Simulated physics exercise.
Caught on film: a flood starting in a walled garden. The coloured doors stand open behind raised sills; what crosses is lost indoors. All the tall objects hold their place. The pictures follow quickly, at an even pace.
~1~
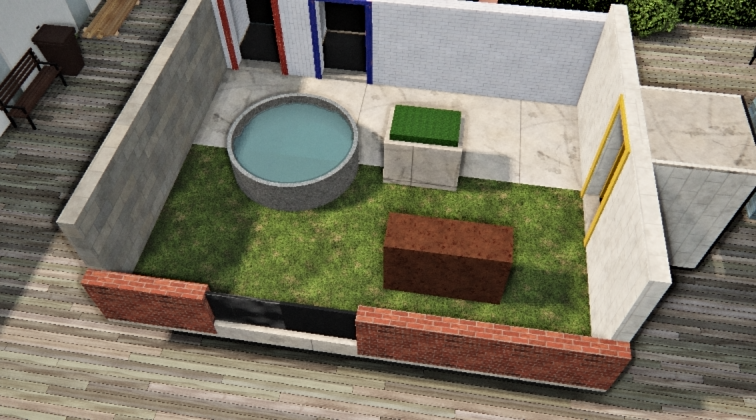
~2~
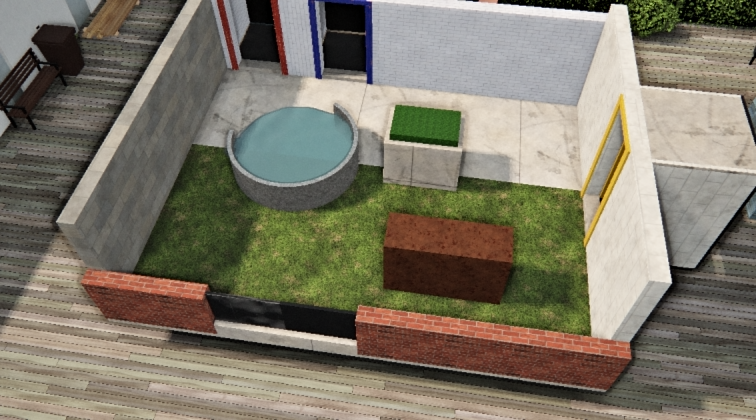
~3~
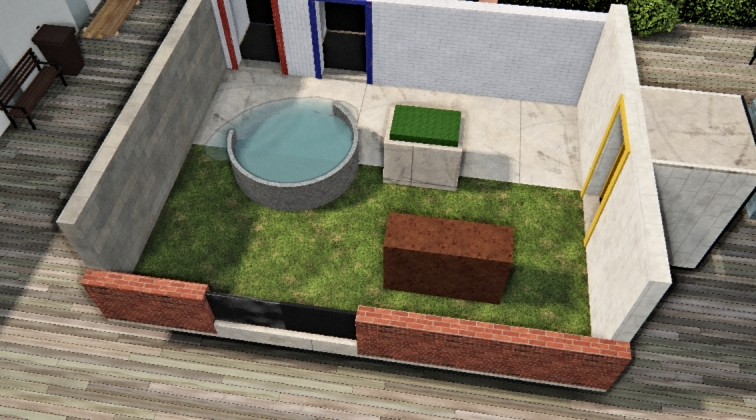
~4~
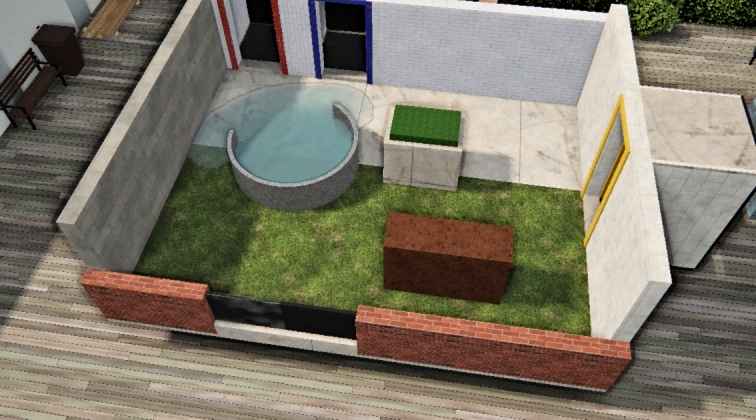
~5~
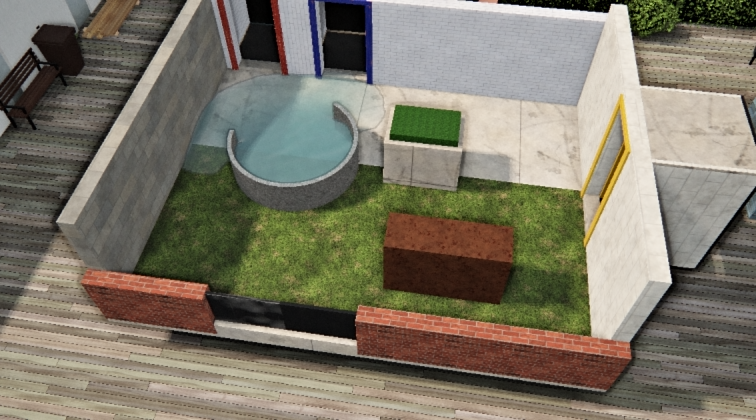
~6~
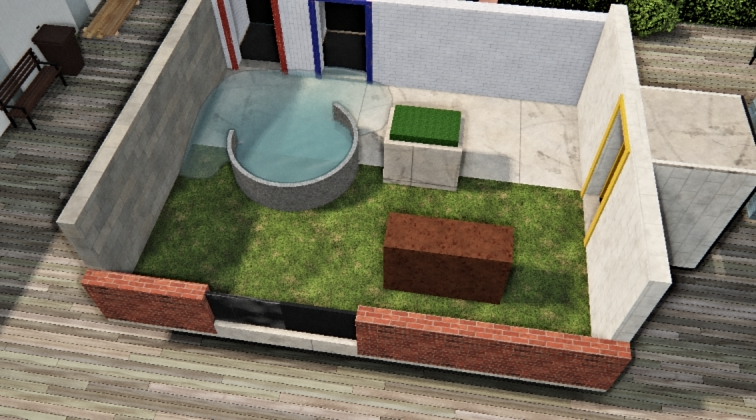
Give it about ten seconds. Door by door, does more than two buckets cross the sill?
The blue door takes more than that; the yellow door stays under that; the red door takes more than that.
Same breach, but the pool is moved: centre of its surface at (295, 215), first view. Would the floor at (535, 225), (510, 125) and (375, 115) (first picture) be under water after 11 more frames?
In turn: Dry, dry, awash.
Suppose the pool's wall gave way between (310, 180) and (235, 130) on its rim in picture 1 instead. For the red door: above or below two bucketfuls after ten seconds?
One by one: Red stays under.
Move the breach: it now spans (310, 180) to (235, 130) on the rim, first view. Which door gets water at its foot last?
It is the yellow-painted one.
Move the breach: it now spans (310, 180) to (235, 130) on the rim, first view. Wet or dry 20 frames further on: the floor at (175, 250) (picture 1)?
There: Covered.
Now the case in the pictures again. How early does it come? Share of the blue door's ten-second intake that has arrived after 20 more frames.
Near 90 in a hundred.
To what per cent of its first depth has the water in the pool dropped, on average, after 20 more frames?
I make it 20 per cent.
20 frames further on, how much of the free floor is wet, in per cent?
Roughly 45 per cent.
A moment on, water covers 20 % of the floor; the blue door over two buckets in, the yellow door not reached, the red door over two buckets in.
Next, water covers 30 % of the floor; the blue door far over two buckets in, the yellow door not reached, the red door far over two buckets in.
Then, water covers 45 % of the floor; the blue door far over two buckets in, the yellow door not reached, the red door far over two buckets in.
Later, water covers 65 % of the floor; the blue door far over two buckets in, the yellow door wet at the sill, nothing in, the red door far over two buckets in.
In the end, water covers 90 % of the floor; the blue door far over two buckets in, the yellow door wet at the sill, nothing in, the red door far over two buckets in.
